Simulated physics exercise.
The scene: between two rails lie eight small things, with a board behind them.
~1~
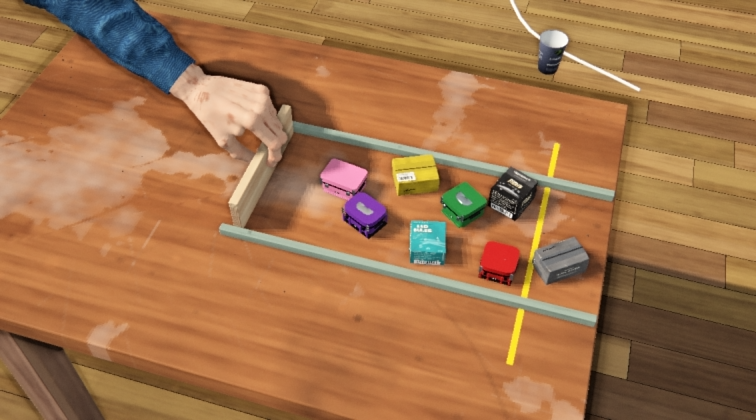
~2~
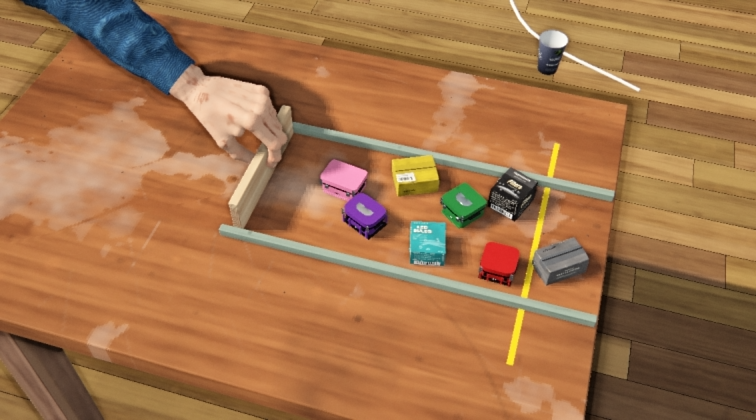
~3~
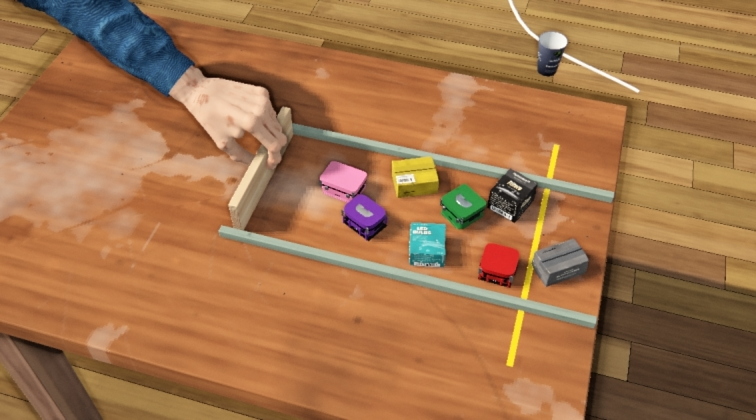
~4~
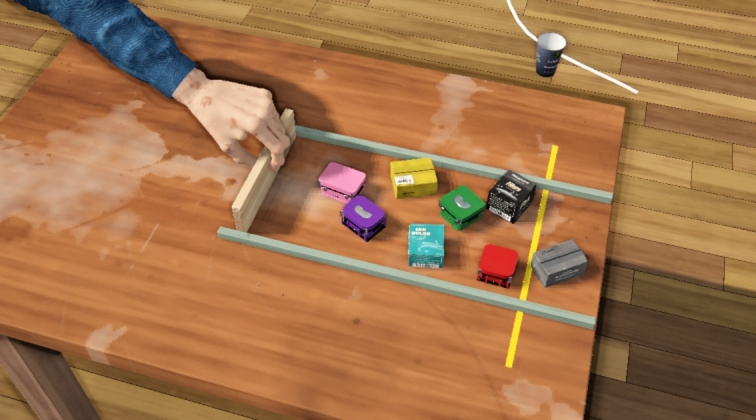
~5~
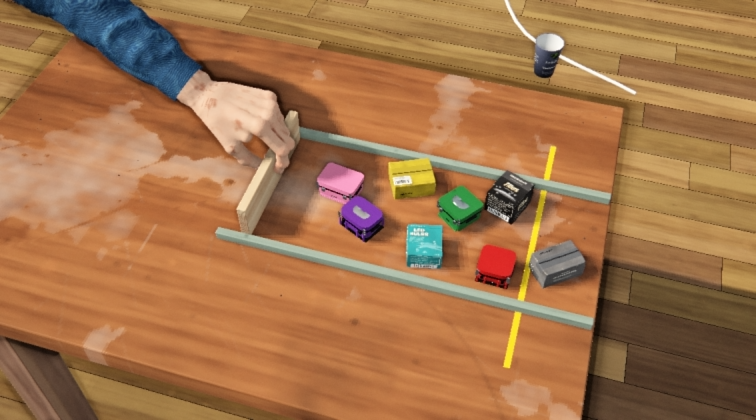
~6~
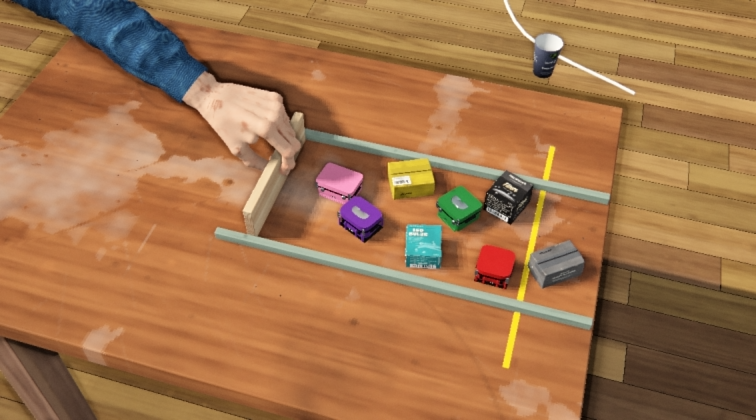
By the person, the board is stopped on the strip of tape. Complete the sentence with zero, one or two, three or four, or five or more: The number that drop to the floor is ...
The number that drop to the floor is one or two.
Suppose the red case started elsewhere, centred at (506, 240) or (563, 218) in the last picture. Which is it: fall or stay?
First spot, it is safe; second spot, it is pushed off.
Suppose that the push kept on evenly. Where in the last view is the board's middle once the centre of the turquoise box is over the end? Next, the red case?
First one: Around (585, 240). Other one: Around (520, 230).
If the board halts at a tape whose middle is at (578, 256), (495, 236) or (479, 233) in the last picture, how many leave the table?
Taken one after another, the numbers are 4, 0 and 0.
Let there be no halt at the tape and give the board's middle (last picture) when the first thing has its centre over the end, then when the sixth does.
About (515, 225), then about (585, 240).
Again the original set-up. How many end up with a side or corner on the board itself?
3 are in contact with it.
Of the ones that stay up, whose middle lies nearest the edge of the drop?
Green case.
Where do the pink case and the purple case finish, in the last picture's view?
Taking them in turn, first comes (555, 236), then (549, 257).
Soon after, none off yet; grey box at rest near (556, 264); red case at rest near (495, 267); black box at rest near (508, 197).
After that, none off yet; grey box moving near (561, 263); red case displaced about its own width near (526, 282); black box moving near (517, 195).
In the end, the number that fall off is one or two; gone, red case and grey box.
